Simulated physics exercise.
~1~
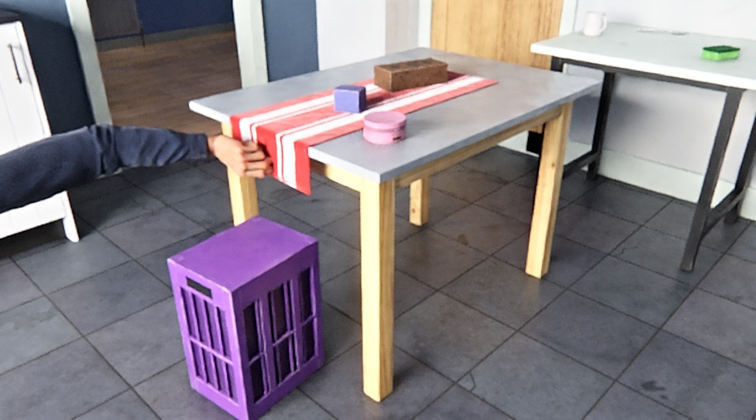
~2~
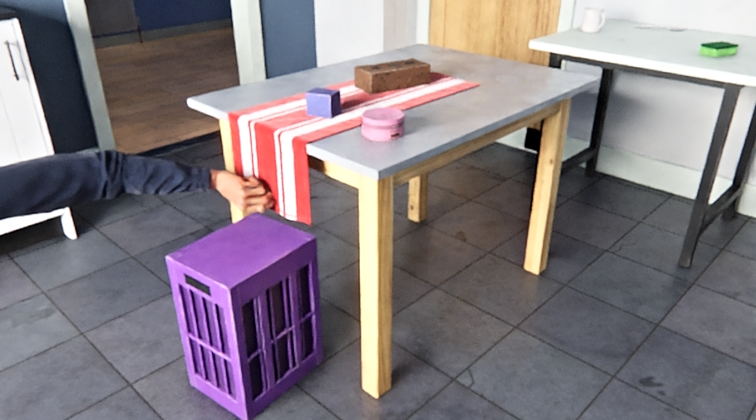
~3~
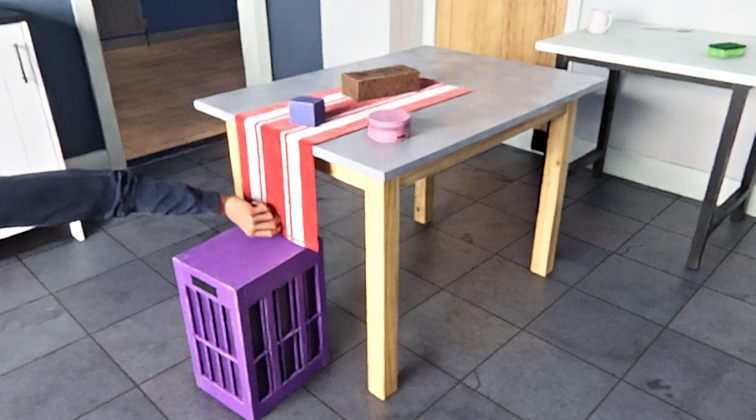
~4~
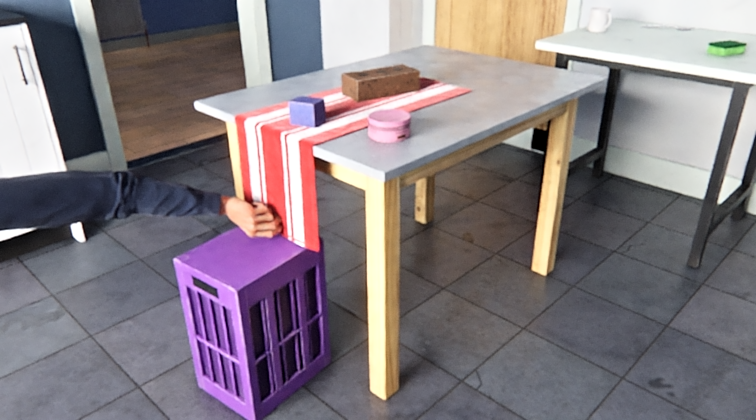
A hand pulls a red striped cloth down to a purple crate, carrying a blue block and brick left.
